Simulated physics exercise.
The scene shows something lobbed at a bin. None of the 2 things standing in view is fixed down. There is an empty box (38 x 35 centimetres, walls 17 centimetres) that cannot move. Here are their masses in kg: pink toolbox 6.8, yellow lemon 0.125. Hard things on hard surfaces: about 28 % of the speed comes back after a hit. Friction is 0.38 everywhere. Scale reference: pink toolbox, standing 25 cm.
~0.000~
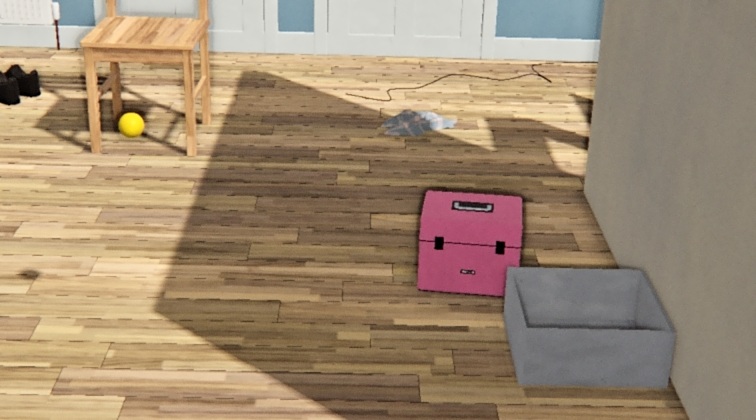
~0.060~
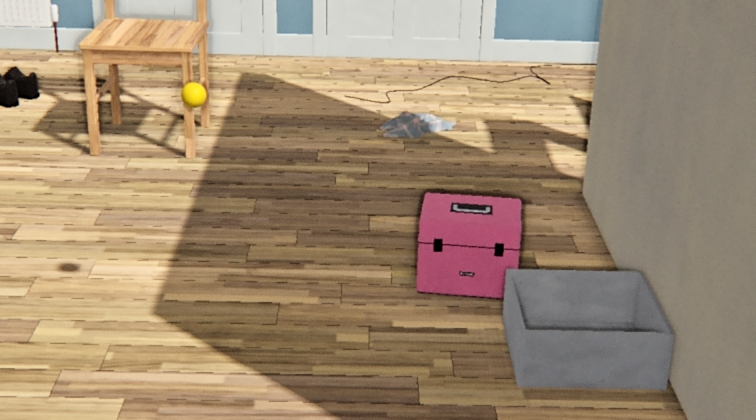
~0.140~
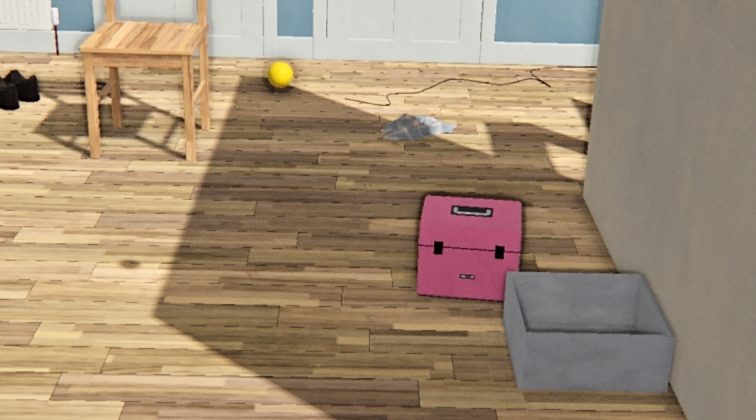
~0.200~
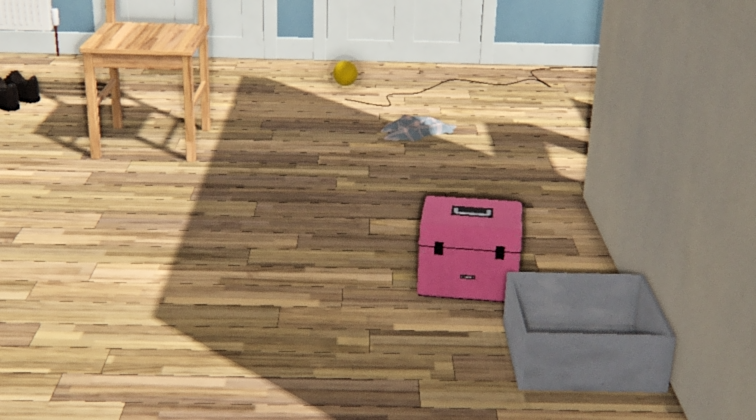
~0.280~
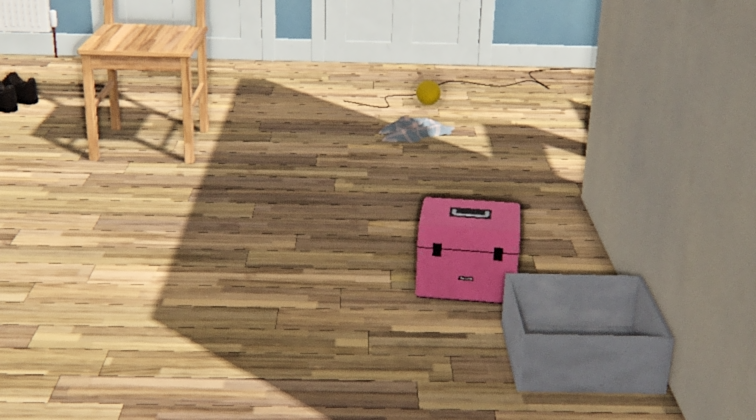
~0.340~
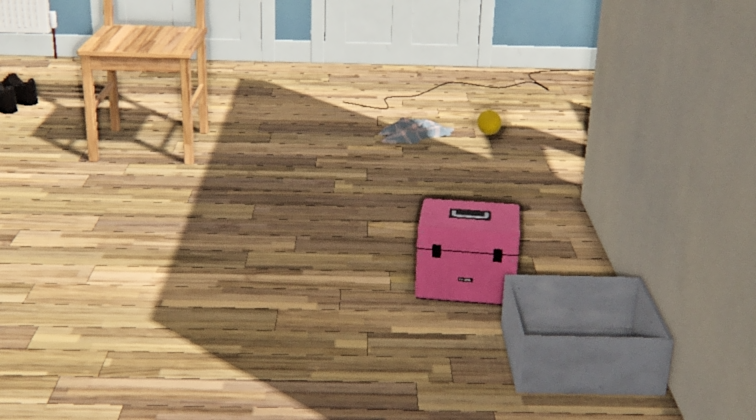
A small yellow ball rose from beside the wooden chair, arced rightward through the air across the room, then dropped lower above the wooden floor, while the pink toolbox and empty gray box stayed put.
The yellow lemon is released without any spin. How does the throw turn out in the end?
In.
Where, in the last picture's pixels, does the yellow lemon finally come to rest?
It comes to a stop close to (561, 325).
After 0.44 s, 8 cm from the box's middle; yellow lemon near (585, 195).
After 0.64 s, lemon inside the box; yellow lemon near (571, 325).
After 0.74 s, lemon inside the box; yellow lemon near (519, 326).
After 1.04 s, lemon inside the box; yellow lemon near (543, 326).
In the end (2.5 s), lemon inside the box; pink toolbox under 10 cm from the start. At the end, from the last picture's camera, yellow lemon near (561, 325).
